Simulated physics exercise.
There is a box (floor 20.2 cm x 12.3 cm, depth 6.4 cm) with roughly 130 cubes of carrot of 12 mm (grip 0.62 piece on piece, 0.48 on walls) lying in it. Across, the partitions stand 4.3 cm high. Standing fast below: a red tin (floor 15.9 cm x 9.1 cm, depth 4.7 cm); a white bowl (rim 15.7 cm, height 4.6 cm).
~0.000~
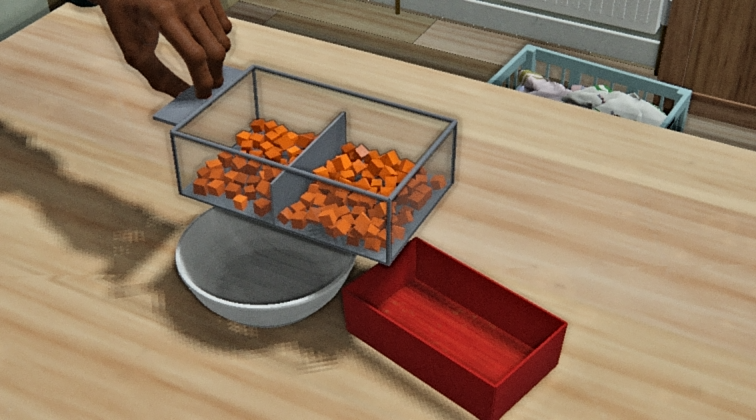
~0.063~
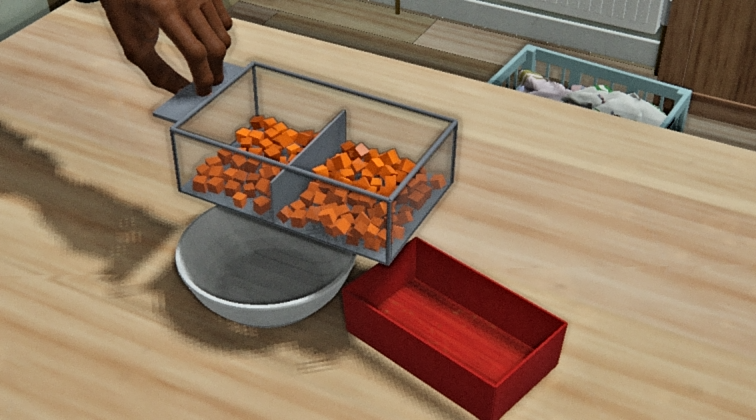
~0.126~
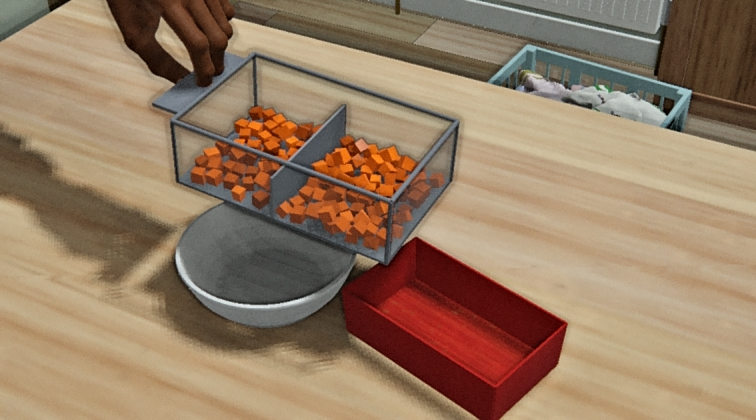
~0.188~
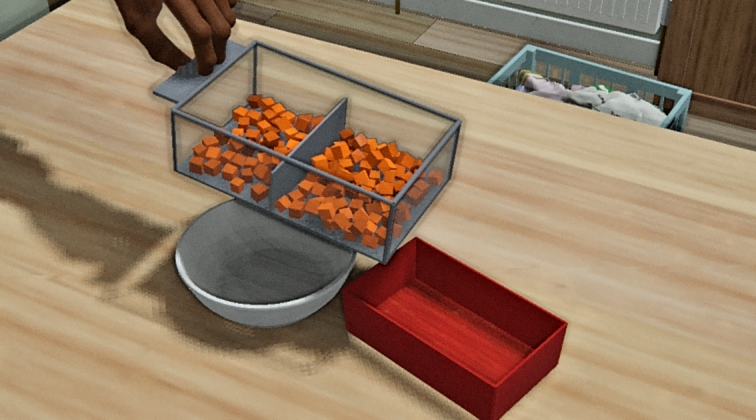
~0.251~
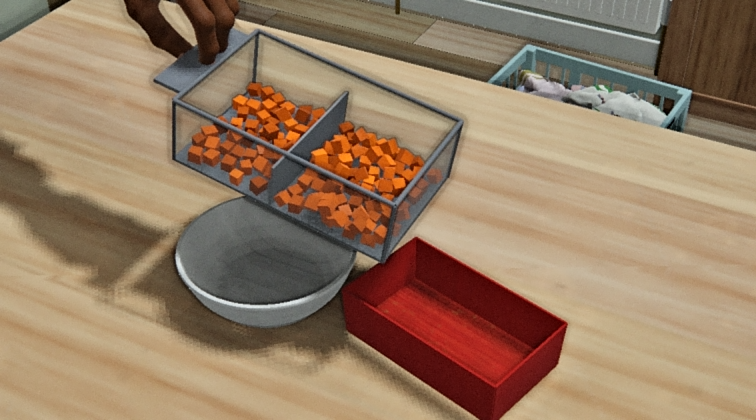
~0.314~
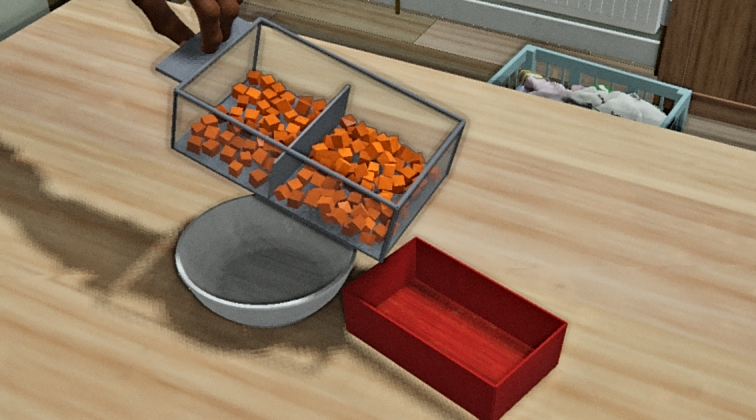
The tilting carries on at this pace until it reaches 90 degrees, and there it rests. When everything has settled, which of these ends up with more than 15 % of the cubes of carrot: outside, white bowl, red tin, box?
Outside everything: Not more, white bowl: Not more, red tin: More, box: More.
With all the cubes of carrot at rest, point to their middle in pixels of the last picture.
Somewhere near pixel (394, 190) of the final view.
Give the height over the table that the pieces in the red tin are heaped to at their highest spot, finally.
2.0 cm.
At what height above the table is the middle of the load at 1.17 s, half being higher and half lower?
Height: Roughly 18 cm.
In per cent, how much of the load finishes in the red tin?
I'd put it at close to 25 per cent.
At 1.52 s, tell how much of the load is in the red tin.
Some 0 in a hundred at that moment.
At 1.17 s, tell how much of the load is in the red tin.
Some 0 per cent.
Then, at 0.78 s, tilt 41 degrees; box 100 %; middle of all pieces near (335, 129).
Then, at 1.17 s, tilt 63 degrees; box 100 %; middle of all pieces near (356, 116).
Then, at 1.52 s, tilt 83 degrees; box 100 %; middle of all pieces near (381, 114).
Then, at 1.86 s, tilt 90 degrees; box 100 %; middle of all pieces near (400, 136).
At rest (3.4 s), outside 5 %, white bowl 0 %, red tin 25 %, box 70 %.
